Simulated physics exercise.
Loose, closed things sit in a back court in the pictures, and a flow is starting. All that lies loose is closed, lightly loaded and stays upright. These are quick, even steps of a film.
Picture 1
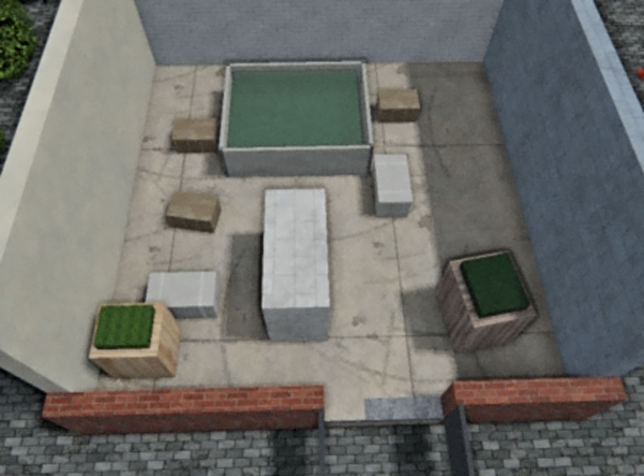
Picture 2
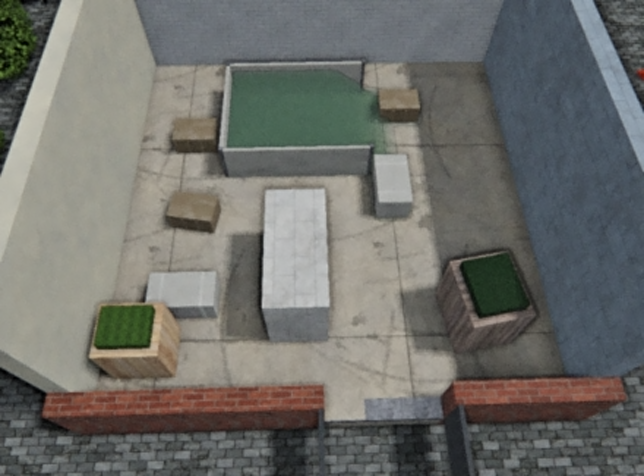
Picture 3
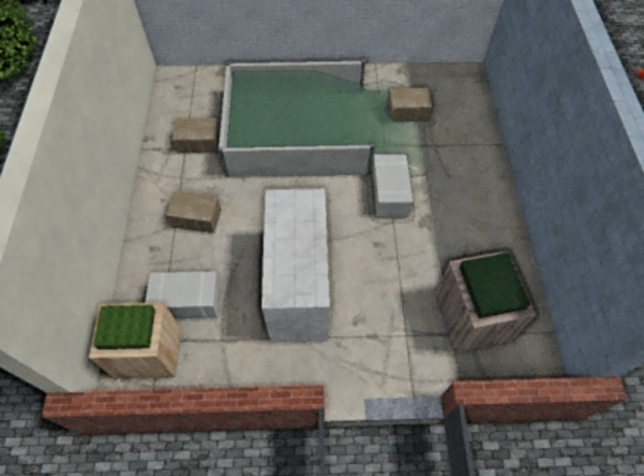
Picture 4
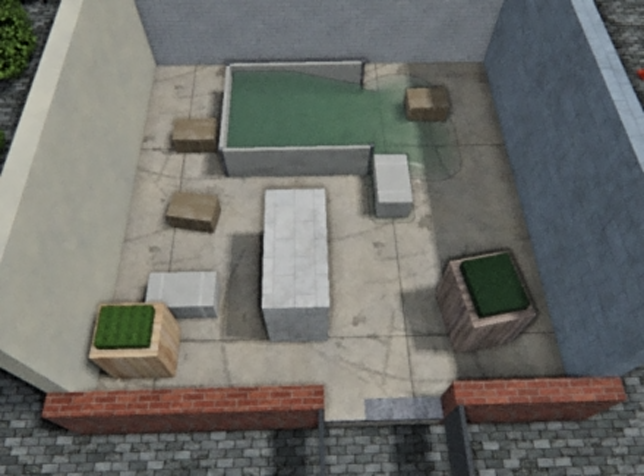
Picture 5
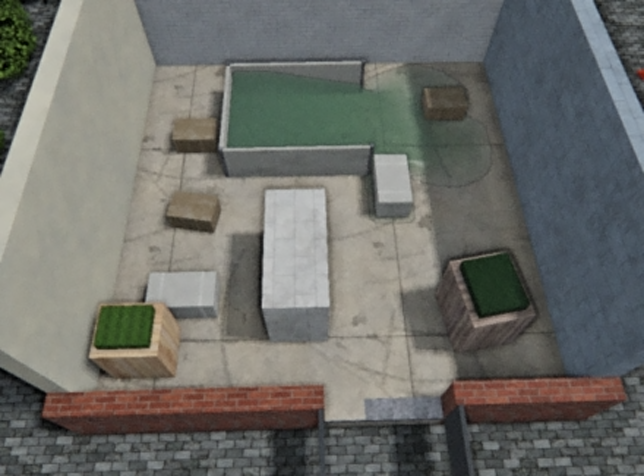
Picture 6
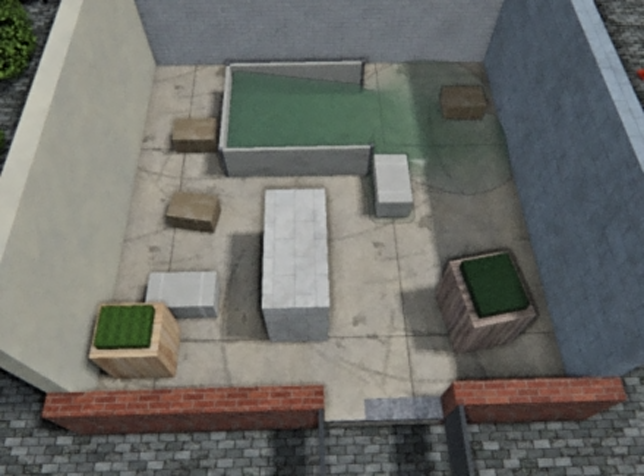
Walled back court with green water spreading from the right side of a raised pool, one brown crate sliding slowly right.
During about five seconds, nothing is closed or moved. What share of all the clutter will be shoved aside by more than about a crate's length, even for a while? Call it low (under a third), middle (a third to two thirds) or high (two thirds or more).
Low.
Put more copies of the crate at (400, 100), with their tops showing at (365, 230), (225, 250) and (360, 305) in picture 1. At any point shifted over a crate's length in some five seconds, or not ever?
Results - 1: Doesn't go far; 2: Doesn't go far; 3: Doesn't go far.
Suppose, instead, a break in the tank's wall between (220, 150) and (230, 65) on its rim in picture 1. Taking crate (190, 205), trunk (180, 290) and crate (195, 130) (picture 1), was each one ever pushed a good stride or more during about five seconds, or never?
As listed: Shifted that much, moved that far, pushed that far.
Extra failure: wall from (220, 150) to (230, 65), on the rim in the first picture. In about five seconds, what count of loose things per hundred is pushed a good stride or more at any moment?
60 per cent or thereabouts.
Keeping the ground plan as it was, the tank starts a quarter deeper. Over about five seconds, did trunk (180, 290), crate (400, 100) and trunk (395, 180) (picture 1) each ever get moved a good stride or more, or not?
First one missed the mark, second one cleared the mark, third one missed the mark.
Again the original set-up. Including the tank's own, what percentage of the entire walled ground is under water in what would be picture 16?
I'd say around 35 in a hundred.
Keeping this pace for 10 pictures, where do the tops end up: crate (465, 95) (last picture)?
Estimated top position: Approximately (481, 61).
A moment on, 1 of 5 are well off their spots; 1 afloat.
Next, 1 of 5 are well off their spots; 1 afloat.
Later, 1 of 5 are well off their spots; 1 afloat.
In the end, 1 of 5 are well off their spots, and 1 have been at some point; 1 afloat.
